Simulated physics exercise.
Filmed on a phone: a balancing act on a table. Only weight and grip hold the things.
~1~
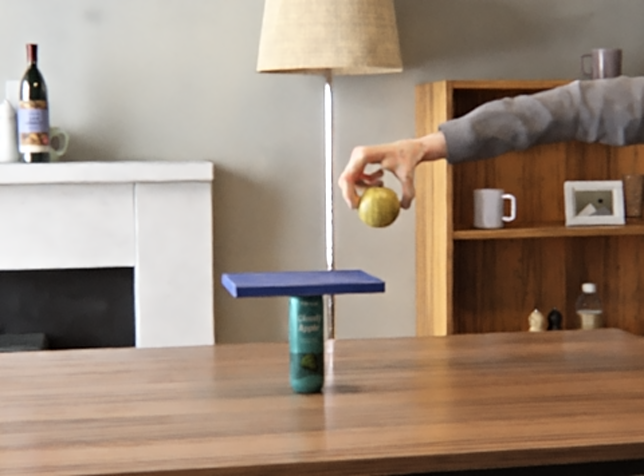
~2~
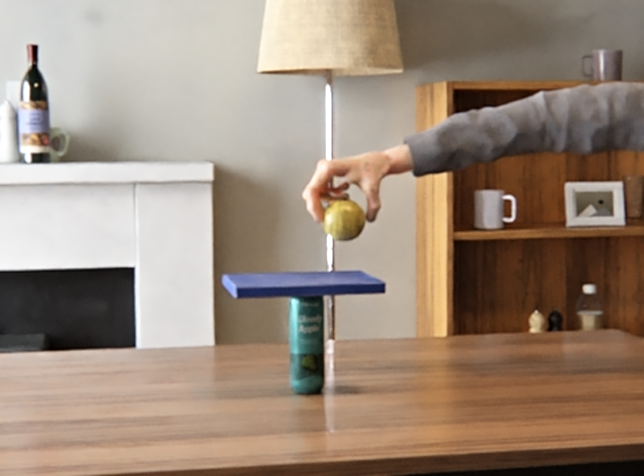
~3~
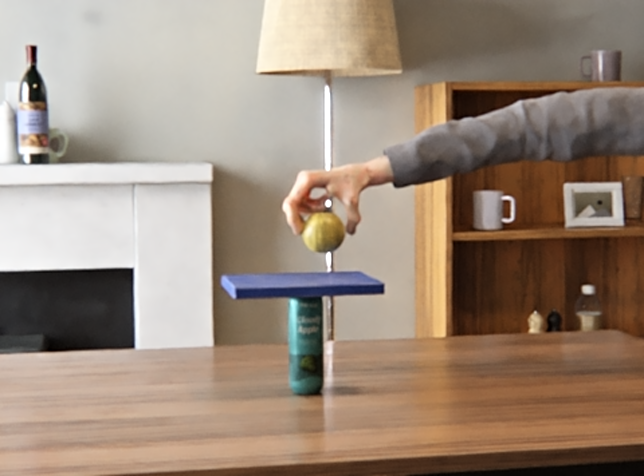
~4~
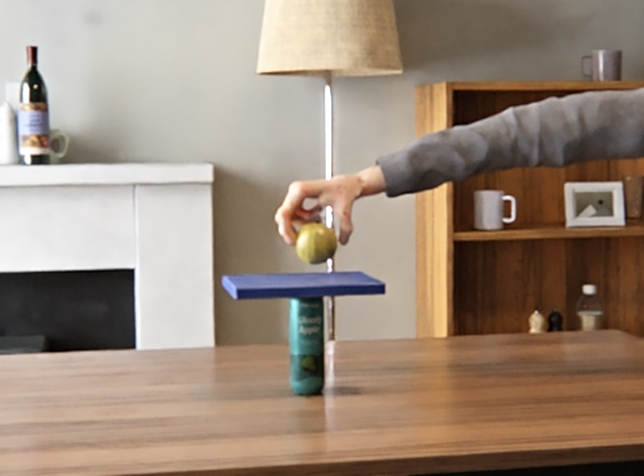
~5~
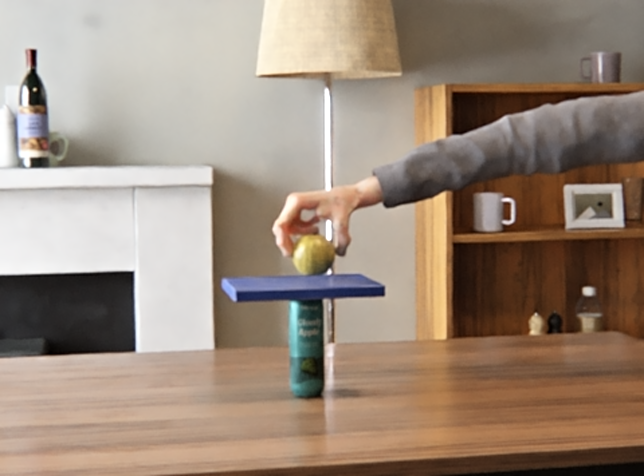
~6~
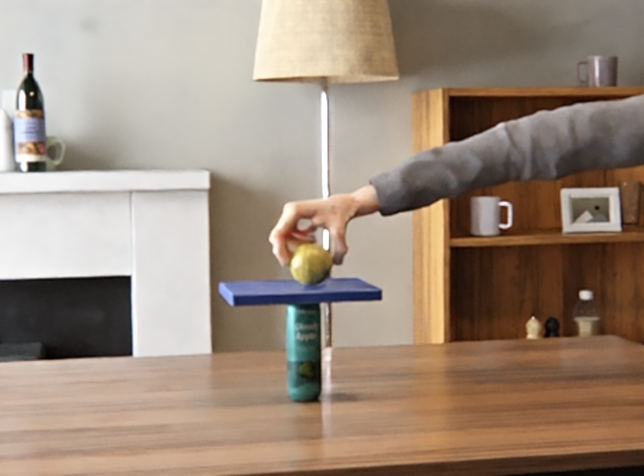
A hand in a grey sleeve holds a yellow apple above a wooden table, seen from the front at about table height in a living room. A flat blue lid sits across an upright green can, with a lamp behind, a white fireplace at left and wooden shelves at right. The arm moves left and lowers the apple onto the lid, fingers still holding it, as the camera shifts very slightly.
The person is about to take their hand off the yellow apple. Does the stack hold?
Here the stack holds.
Then, 0.20 s past the last view, nothing moves.
Then, 0.40 s past the last view, yellow apple resting near (311, 265).
Finally, all 3 still in place. Final places as the last picture's camera would see them, yellow apple near (311, 265). The stack stays up.
